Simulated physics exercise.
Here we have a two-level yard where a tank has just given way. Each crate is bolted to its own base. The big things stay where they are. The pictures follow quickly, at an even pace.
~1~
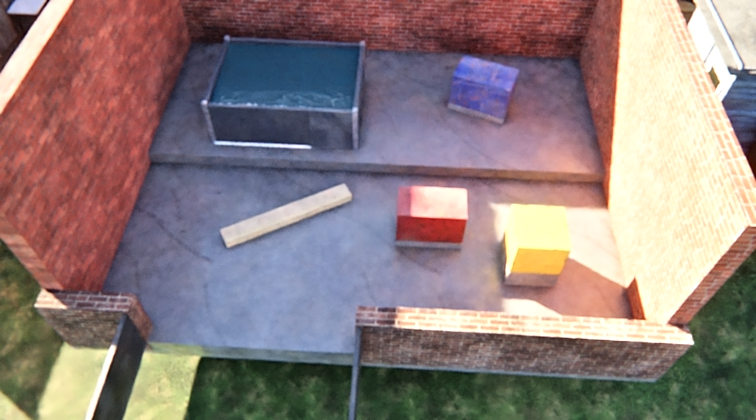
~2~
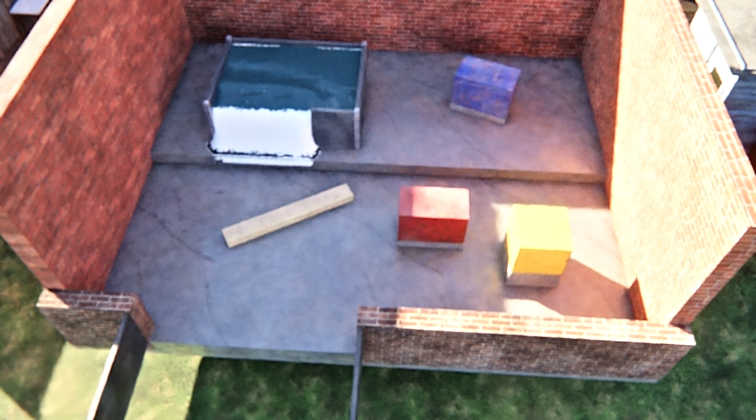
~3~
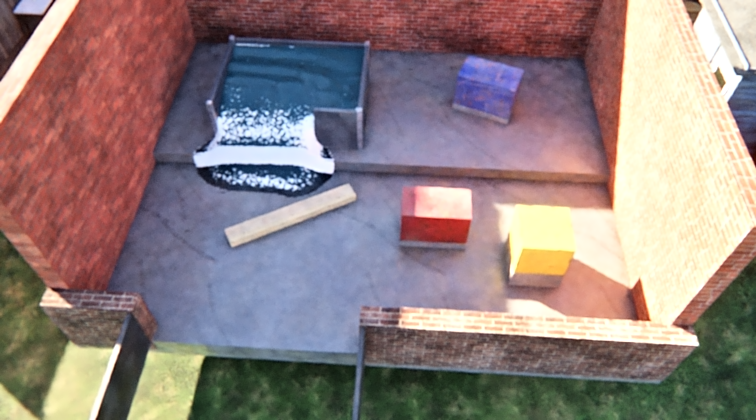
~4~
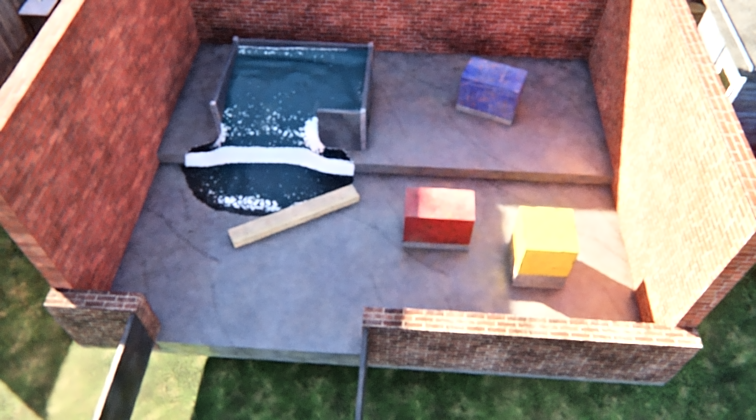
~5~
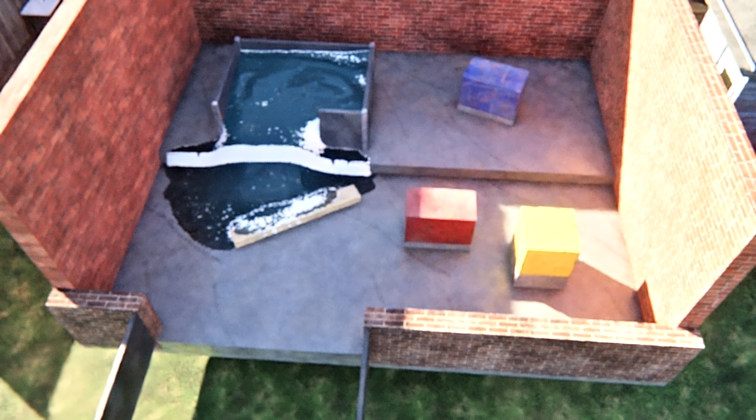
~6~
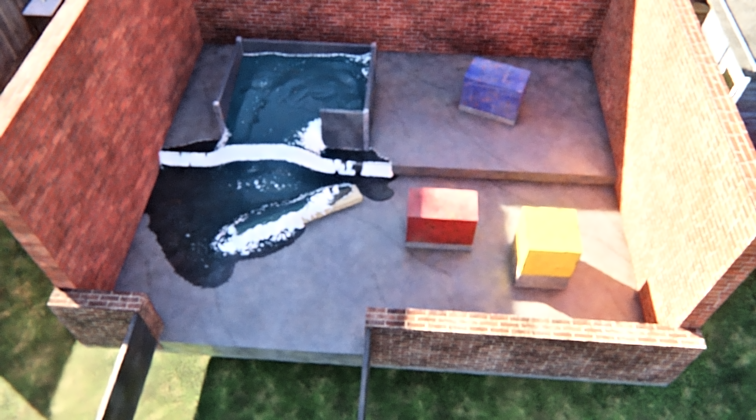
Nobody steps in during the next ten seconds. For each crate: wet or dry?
One by one: The yellow crate stays dry; the blue crate stays dry; the red crate stays dry.
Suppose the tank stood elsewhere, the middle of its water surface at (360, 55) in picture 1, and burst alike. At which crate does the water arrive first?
The one in red.
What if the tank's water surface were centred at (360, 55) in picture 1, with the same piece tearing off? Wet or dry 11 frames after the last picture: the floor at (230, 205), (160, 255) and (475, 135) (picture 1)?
In that order: Wet, awash, clear.
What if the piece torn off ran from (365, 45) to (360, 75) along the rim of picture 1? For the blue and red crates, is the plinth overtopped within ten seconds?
One by one: Blue crate is topped, red crate takes water.
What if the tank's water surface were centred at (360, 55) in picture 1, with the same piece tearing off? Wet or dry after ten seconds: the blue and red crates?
My reading: Blue crate stays dry, red crate ends up wet.
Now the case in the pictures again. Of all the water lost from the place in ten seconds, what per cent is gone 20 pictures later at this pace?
Some 50 per cent.
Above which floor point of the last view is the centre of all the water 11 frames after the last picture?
Roughly at (255, 191).
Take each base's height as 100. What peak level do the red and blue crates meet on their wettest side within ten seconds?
About 50 and 0 per cent.
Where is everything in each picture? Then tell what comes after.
In the first picture, still water in the tank at (288, 77).
In the second picture, the front is at (214, 147), out from the gap at (265, 132).
In the third picture, water pours out at (268, 133) and has run to (203, 166).
In the fourth picture, the front is at (187, 166), out from the gap at (272, 135).
In the fifth picture, the front is at (211, 241), out from the gap at (273, 135).
In the sixth picture, the front is at (202, 278), out from the gap at (275, 135).
A moment on, water covers 30 % of the floor; the yellow crate not reached, the blue crate not reached, the red crate not reached.
Next, water covers 35 % of the floor; the yellow crate not reached, the blue crate not reached, the red crate water round its plinth.
Then, water covers 40 % of the floor; the yellow crate not reached, the blue crate not reached, the red crate water round its plinth.
Later, water covers 50 % of the floor; the yellow crate water round its plinth, the blue crate not reached, the red crate water round its plinth.
In the end, water covers 55 % of the floor; the yellow crate stayed above the water, the blue crate stayed above the water, the red crate stayed above the water.
